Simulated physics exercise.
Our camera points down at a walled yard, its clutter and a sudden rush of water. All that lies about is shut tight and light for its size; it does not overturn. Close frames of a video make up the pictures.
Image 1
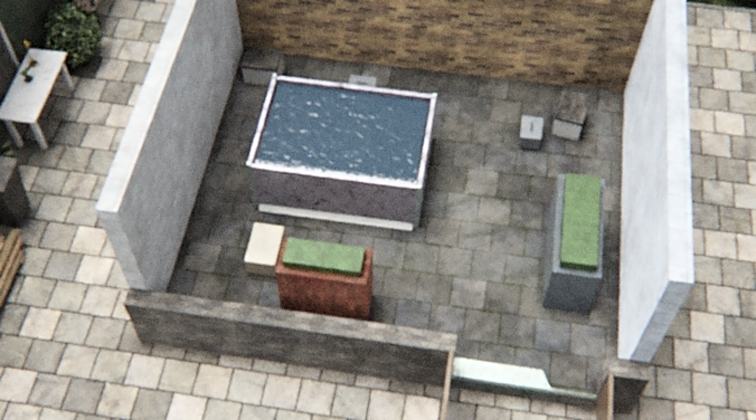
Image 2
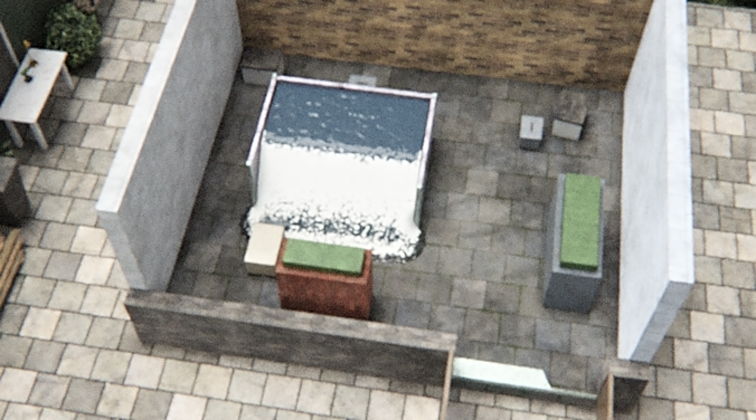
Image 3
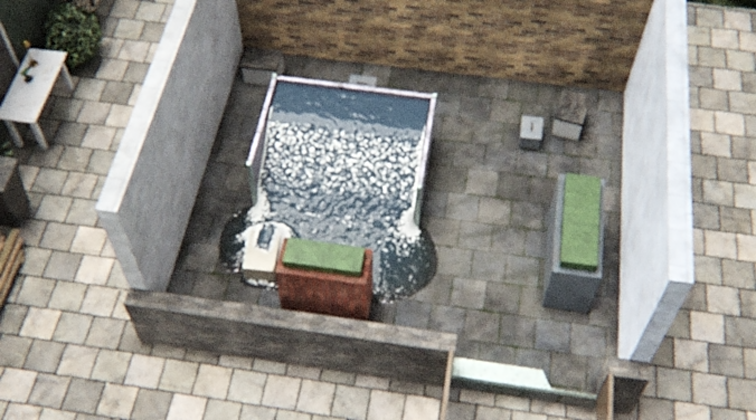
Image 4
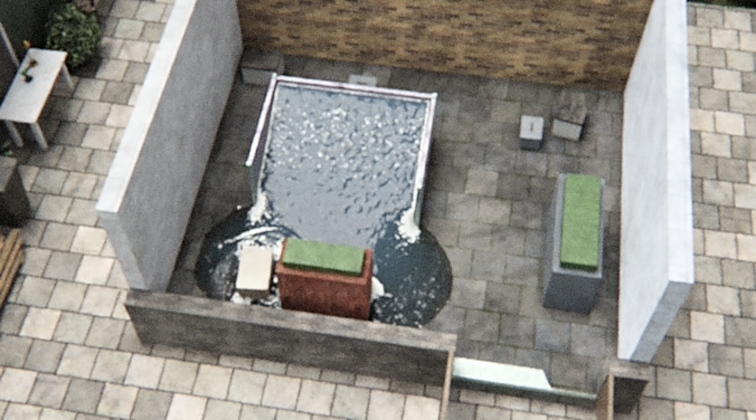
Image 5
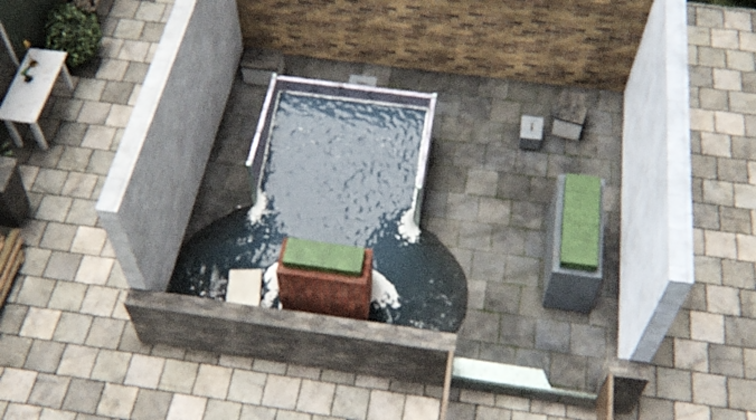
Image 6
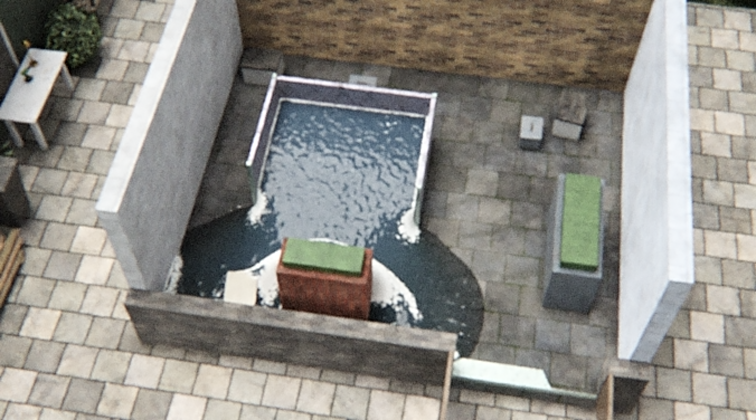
Water bursts from the front of a raised tank in a walled yard, surges around a red planter topped with green, and spreads across the paving, pushing a pale crate toward the low front wall while other objects stay put.
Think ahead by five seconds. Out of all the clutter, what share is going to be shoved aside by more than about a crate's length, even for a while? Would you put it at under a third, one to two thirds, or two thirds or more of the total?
The portion moved well away reaches the top third.
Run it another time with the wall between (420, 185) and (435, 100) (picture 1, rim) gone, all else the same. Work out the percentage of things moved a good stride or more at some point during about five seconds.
I'd put it at about 60 percent.
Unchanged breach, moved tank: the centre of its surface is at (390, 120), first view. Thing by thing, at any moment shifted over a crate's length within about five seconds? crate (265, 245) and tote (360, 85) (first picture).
In the order asked: Got displaced that much and lacked the distance.
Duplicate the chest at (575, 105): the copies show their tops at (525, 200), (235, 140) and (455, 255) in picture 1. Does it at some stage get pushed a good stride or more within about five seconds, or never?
Listed in order: Displaced, displaced, then displaced.
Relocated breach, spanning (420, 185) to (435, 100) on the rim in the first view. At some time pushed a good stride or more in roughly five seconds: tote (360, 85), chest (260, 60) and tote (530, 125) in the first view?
The first: Got that far; the second: Never got that far; the third: Got that far.
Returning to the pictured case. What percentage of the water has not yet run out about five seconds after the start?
It comes out at 84 parts in a hundred.
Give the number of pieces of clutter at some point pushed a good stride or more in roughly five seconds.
I count 5.
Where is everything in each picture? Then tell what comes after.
The first picture shows a crate at (265, 244), on the bottom; a tote at (362, 84), on the bottom; 0 of 5 have shifted.
The second picture shows a crate at (265, 244) rests on the ground; a tote at (362, 84), on the bottom; 0 of 5 have shifted.
The third picture shows a crate at (262, 250), on the bottom, close to its start; a tote at (362, 84) rests on the ground; 1 of 5 have shifted.
The fourth picture shows a crate at (255, 268), on the bottom, a stride from its start; a tote at (362, 84) rests on the ground; 1 of 5 have shifted.
The fifth picture shows a crate at (244, 290) rests on the ground, a stride from its start; a tote at (362, 84), on the bottom; 1 of 5 have shifted.
The sixth picture shows a crate at (240, 293), on the bottom, a stride from its start; a tote at (362, 84) rests on the ground; 1 of 5 have shifted.
A moment on, 1 of 5 are well off their spots; 1 afloat.
Next, 1 of 5 are well off their spots; 1 afloat.
Later, 1 of 5 are well off their spots; 1 afloat.
In the end, 5 of 5 are well off their spots, and 5 have been at some point; 4 afloat.
